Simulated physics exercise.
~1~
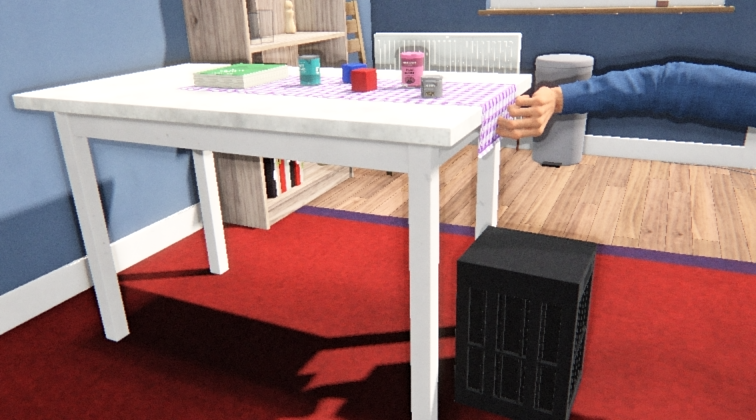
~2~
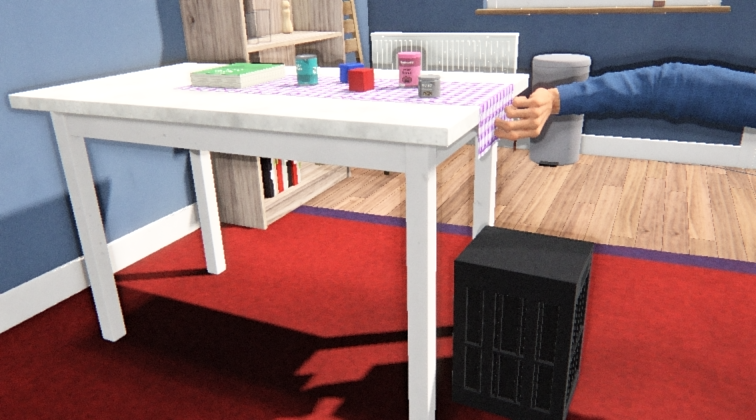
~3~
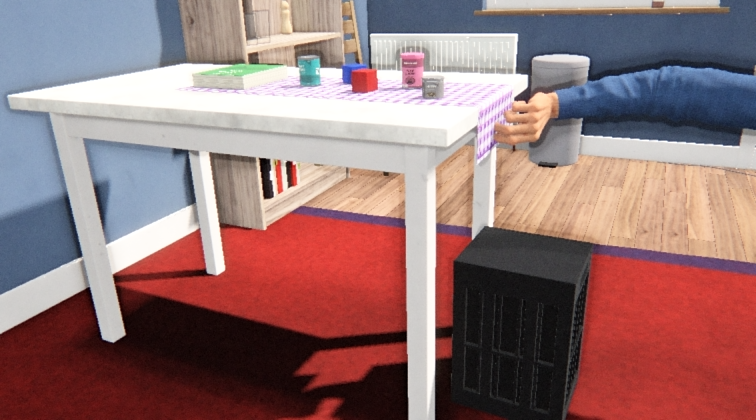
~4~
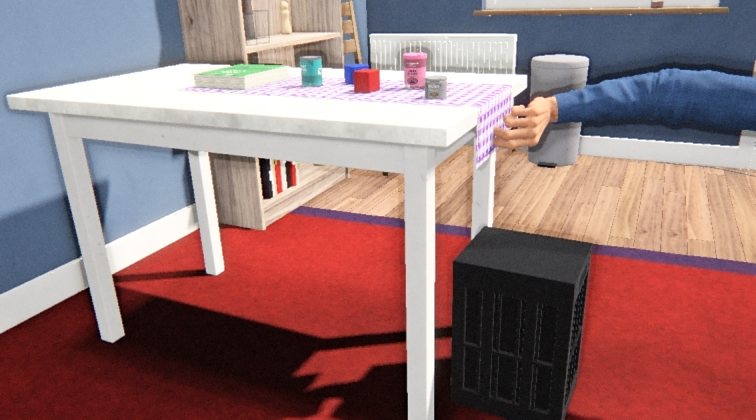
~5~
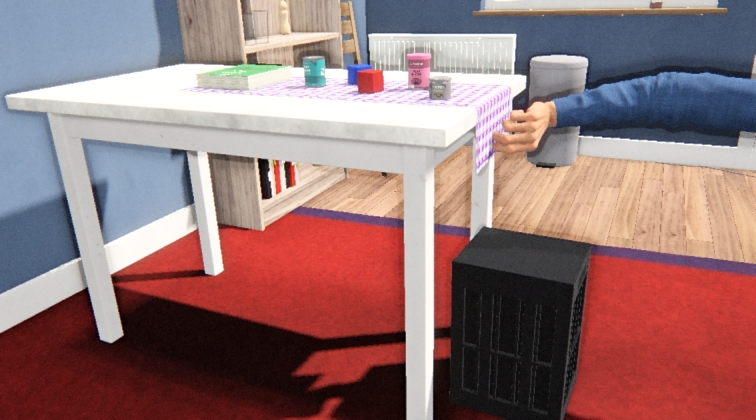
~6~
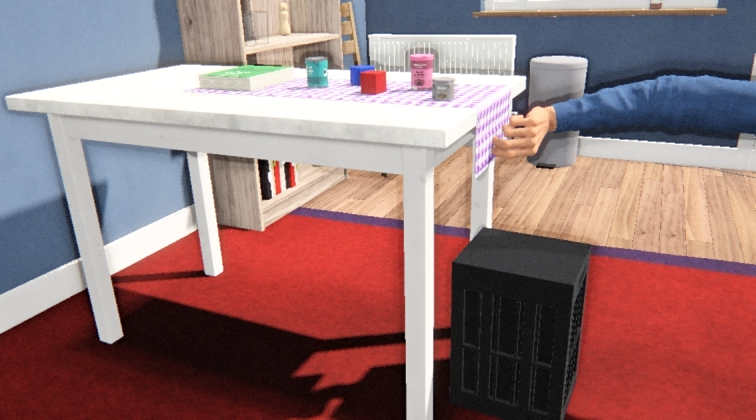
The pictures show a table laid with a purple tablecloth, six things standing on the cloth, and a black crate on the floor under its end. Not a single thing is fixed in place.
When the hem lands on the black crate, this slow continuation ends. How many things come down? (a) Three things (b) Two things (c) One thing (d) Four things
b, two things.
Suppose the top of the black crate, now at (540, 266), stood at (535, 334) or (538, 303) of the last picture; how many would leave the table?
We'd get 4 in the first case and 3 in the second.
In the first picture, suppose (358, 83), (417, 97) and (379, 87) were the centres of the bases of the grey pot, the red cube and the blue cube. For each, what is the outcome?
Result - grey pot still up, red cube down, blue cube still up.
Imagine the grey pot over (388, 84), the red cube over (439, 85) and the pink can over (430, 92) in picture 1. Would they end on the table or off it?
Here's the result: The grey pot remains in place, the red cube leaves the top and the pink can leaves the top.
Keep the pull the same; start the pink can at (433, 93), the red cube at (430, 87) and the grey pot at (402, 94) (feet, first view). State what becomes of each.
Pink can - leaves the top. Red cube - leaves the top. Grey pot - leaves the top.
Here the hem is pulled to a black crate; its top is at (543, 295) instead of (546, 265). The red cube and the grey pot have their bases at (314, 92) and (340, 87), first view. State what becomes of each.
The red cube remains up; the grey pot keeps its place on top.
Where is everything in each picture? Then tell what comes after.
The first frame shows hem (479, 158); grey pot (432, 76); pink can (412, 53); red cube (364, 70); blue cube (354, 64); turquoise can (309, 56); top of the crate (546, 265).
The second frame shows hem (478, 159); grey pot (429, 76).
The third frame shows hem (477, 164); pink can (413, 54).
The fourth frame shows hem (476, 168); red cube (367, 70); top of the crate (542, 265).
The fifth frame shows hem (477, 174); blue cube (359, 66).
The sixth frame shows hem (475, 178); grey pot (443, 78); pink can (422, 55); red cube (373, 72); blue cube (362, 66); turquoise can (316, 58).
Soon after, hem near (493, 199); all still up.
After that, hem on the crate; grey pot and pink can gone.
In the end, hem on the crate; grey pot and pink can gone. The table loses two.
